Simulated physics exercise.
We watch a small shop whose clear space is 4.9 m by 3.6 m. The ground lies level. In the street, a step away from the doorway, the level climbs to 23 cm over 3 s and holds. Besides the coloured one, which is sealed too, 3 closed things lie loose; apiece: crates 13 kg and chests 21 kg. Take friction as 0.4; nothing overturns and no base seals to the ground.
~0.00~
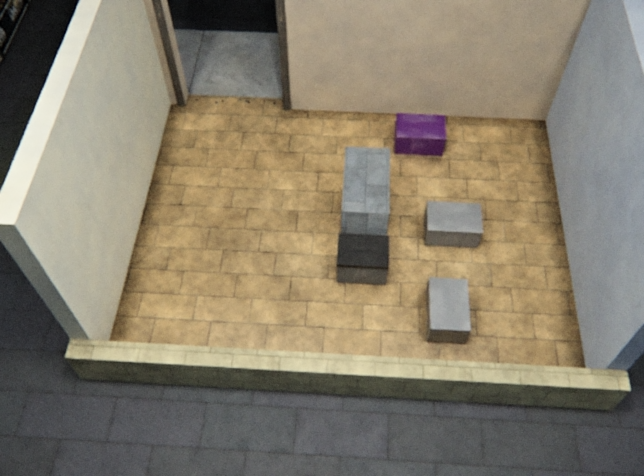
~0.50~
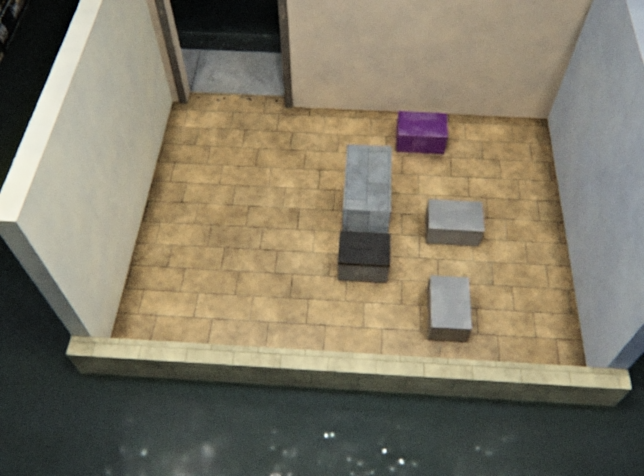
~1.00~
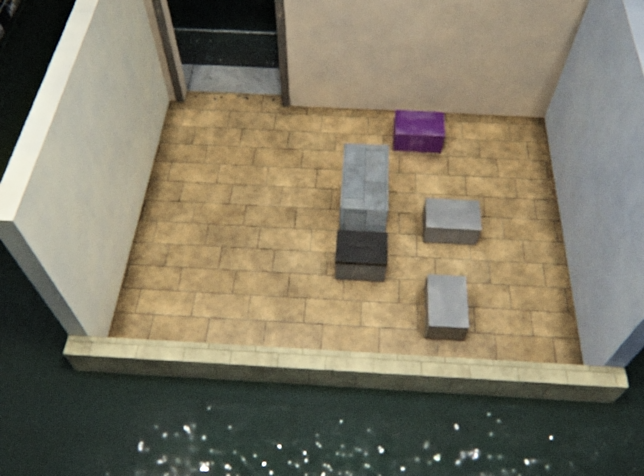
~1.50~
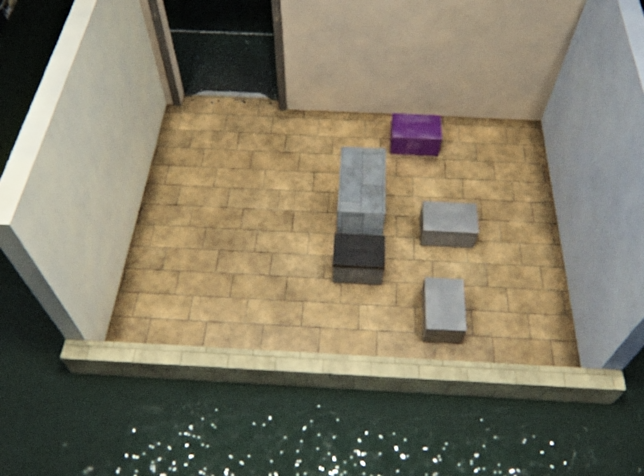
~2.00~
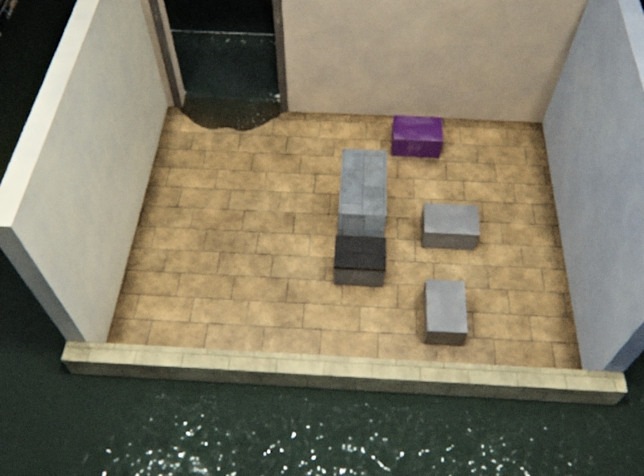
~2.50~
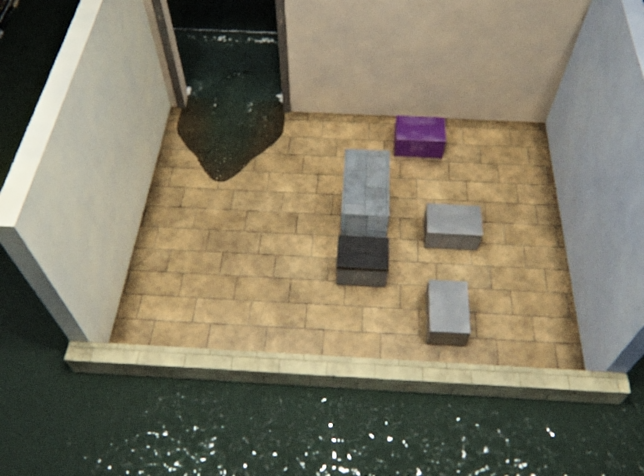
In a small shop with a purple crate and some grey and dark blocks on its tiled floor, dark water covered the street outside, then crept through the doorway while nothing inside moved.
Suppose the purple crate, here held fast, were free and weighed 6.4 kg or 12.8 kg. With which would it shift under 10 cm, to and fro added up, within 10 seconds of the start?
I expect that the smaller load will do.
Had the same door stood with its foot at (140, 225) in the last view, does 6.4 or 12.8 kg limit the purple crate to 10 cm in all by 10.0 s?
Then neither load is enough.
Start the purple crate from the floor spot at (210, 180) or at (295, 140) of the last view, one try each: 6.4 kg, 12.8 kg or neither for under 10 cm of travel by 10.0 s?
In turn: Neither holds; neither is enough.
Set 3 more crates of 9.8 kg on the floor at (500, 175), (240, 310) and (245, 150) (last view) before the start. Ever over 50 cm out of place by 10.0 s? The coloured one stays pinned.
In turn: Under, past it, past it.
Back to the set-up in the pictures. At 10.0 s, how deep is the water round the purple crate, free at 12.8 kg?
Roughly 2 cm.
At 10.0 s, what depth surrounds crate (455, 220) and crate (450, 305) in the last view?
Roughly 3 and 6 cm.
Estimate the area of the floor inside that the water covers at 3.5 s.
About 4.5 m2.
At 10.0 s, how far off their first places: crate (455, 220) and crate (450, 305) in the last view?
In turn: 0 cm, 250 cm.
After 3.5 s the purple crate would be 0 cm from its start with 6.4 kg and 0 cm from its start with 12.8 kg; 0 cm of water round it then.
After 4.5 s the purple crate would be 0 cm from its start with 6.4 kg and 0 cm from its start with 12.8 kg; 0 cm of water round it then.
After 7.0 s the purple crate would be 0 cm from its start with 6.4 kg and 0 cm from its start with 12.8 kg; 1 cm of water round it then.
After 10.0 s the purple crate would be 0 cm from its start with 6.4 kg and 0 cm from its start with 12.8 kg; 2 cm of water round it then.
